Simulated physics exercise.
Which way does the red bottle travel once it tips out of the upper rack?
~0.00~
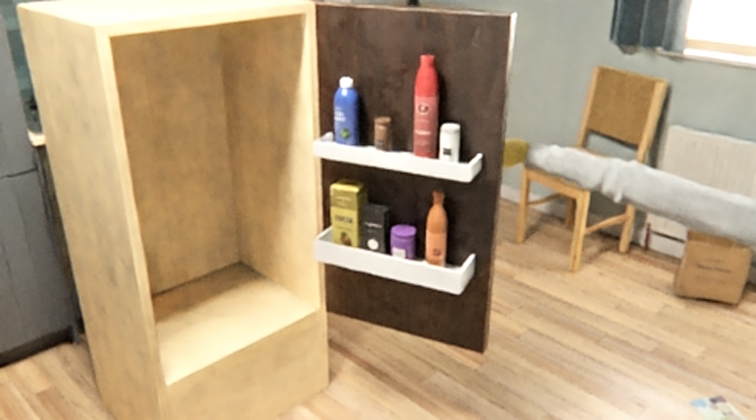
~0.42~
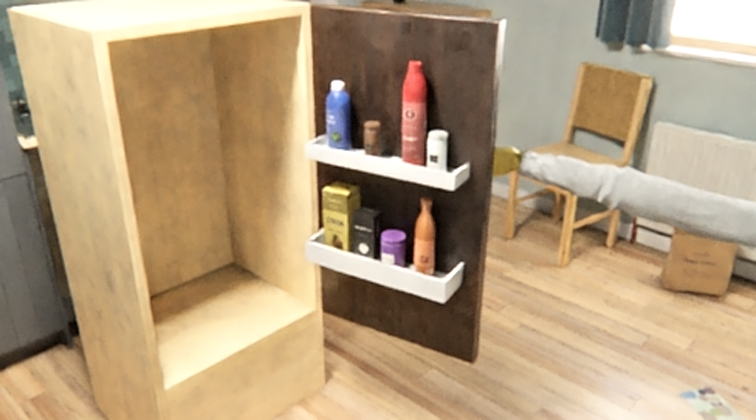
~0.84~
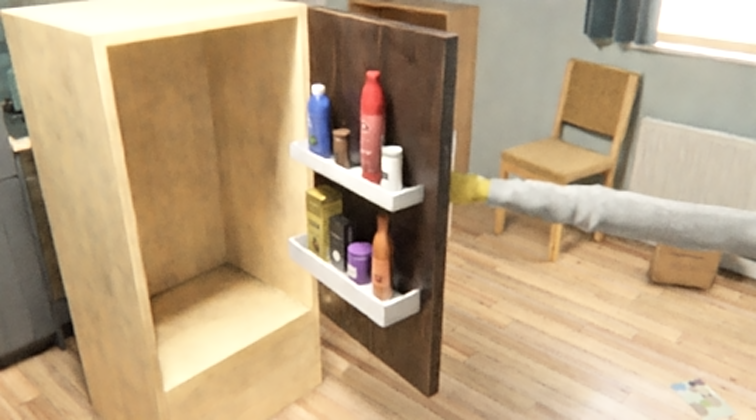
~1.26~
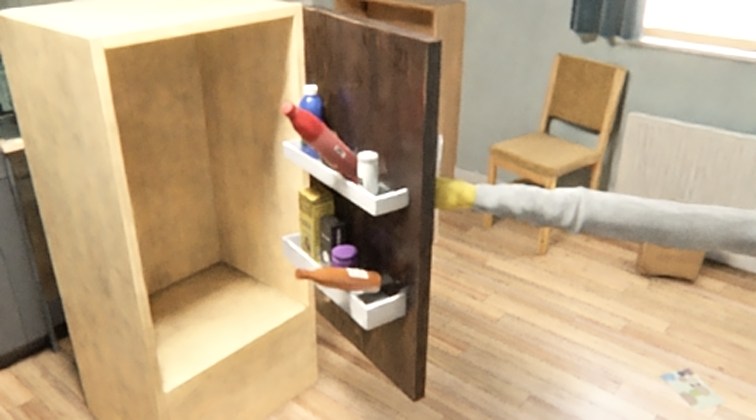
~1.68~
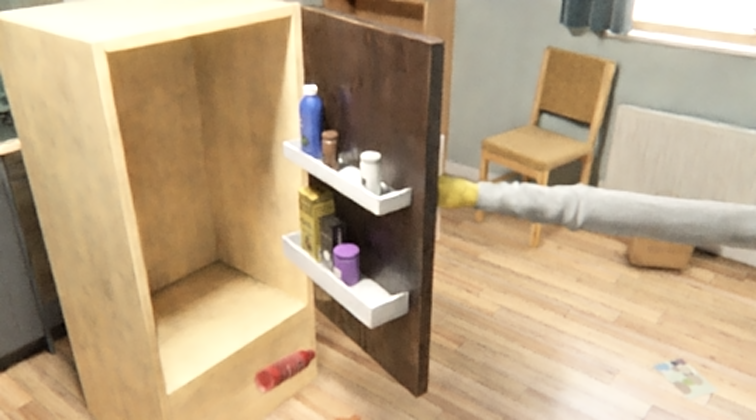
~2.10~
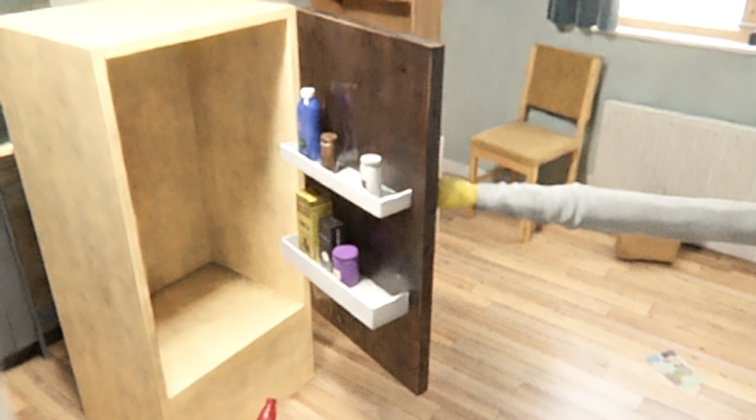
The red bottle moves down, dropping from the upper rack towards the floor in front of the cupboard.
